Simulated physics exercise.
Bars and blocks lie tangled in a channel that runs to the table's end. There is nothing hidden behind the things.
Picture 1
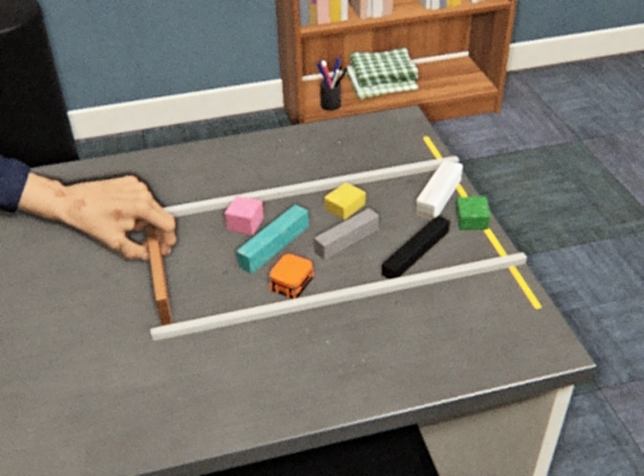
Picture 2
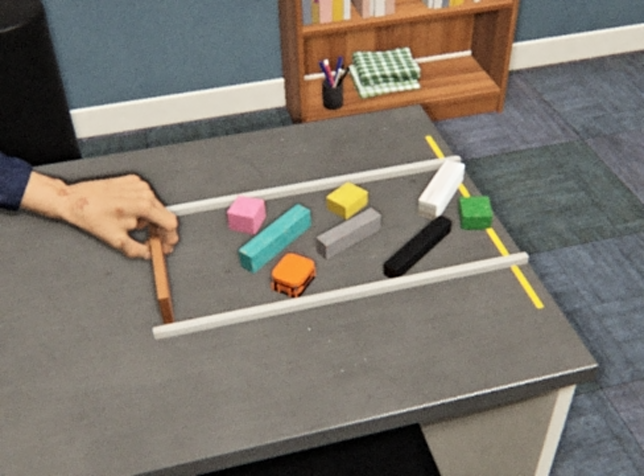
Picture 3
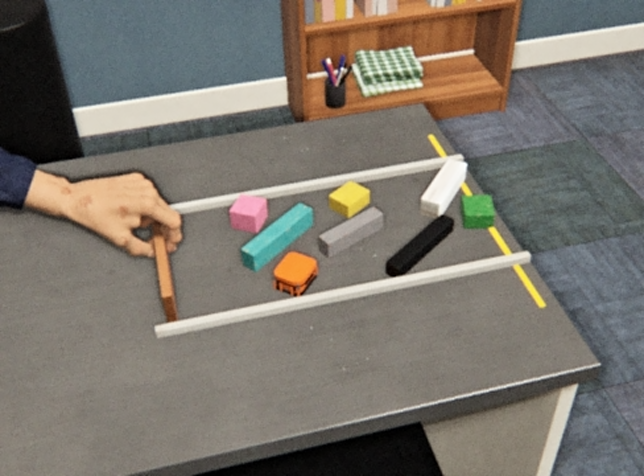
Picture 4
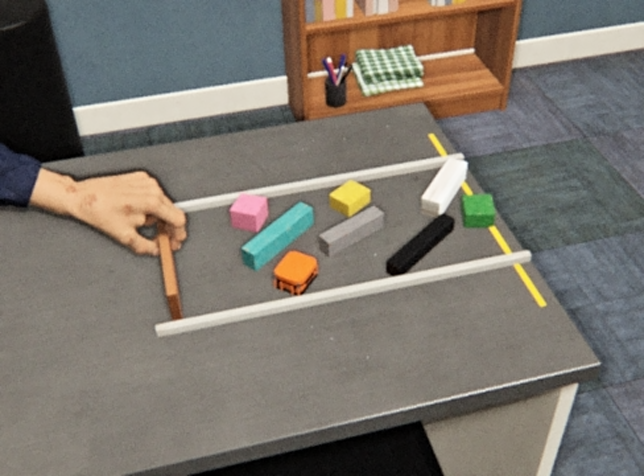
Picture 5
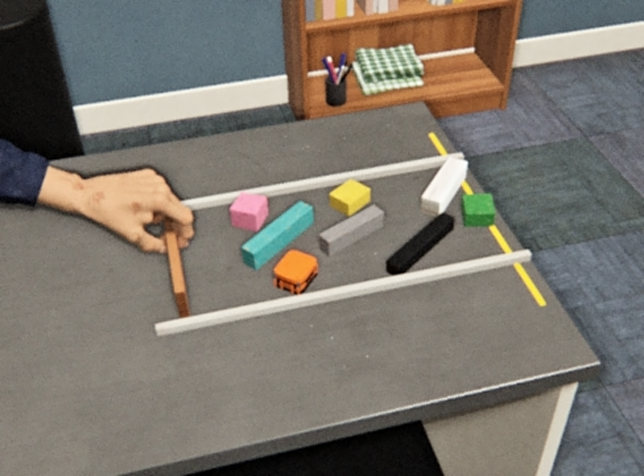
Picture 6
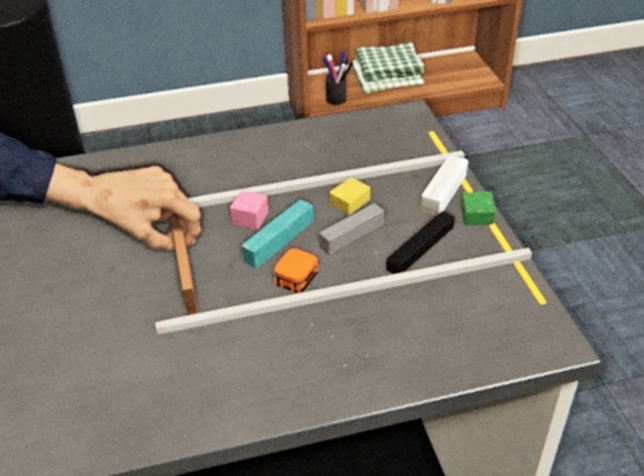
In this clip, a hand holding an upright brown board at the left end of a channel between two white rails slides it slightly to the right, while the scattered colored blocks and bars on the gray table stay still.
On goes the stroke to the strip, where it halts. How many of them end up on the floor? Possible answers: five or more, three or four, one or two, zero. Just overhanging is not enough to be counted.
Off the edge: Five or more.
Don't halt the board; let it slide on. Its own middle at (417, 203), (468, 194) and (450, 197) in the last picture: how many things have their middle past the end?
Per position: 1 / 5 / 4.
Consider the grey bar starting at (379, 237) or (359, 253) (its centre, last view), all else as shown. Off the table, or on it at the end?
Trial 1: Over the edge; trial 2: Over the edge.
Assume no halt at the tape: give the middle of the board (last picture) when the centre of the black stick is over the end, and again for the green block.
The middle would be close to (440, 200) and then close to (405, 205).
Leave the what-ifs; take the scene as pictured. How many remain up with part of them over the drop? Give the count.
It comes to 1.
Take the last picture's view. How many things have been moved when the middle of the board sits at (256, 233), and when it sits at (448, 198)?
Counting first: 2, next 8.
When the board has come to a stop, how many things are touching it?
The figure is 1.
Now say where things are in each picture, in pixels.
Green block (473, 213); white stick (439, 190); black stick (416, 247); board (156, 257); tape (475, 211), in the first picture.
White stick (441, 189); orange case (293, 277), in the second picture.
Black stick (421, 246); board (162, 254), in the third picture.
Green block (478, 211); grey bar (352, 231), in the fourth picture.
White stick (444, 187); yellow block (350, 198), in the fifth picture.
Green block (478, 209); white stick (445, 185); black stick (421, 243); board (181, 247); tape (480, 206), in the sixth picture.
Soon after, none off yet; green block at rest near (478, 209); white stick at rest near (445, 185); black stick at rest near (421, 243).
Then, none off yet; green block at rest near (478, 209); white stick at rest near (445, 185); black stick moved a little near (437, 238).
Further on, one off so far; green block falling near (517, 322); white stick moved a little near (486, 180); black stick moved about its own width near (503, 221).
At rest, the number that fall off is five or more; fallen, turquoise bar, orange case, grey bar, yellow block, black stick, white stick and green block.
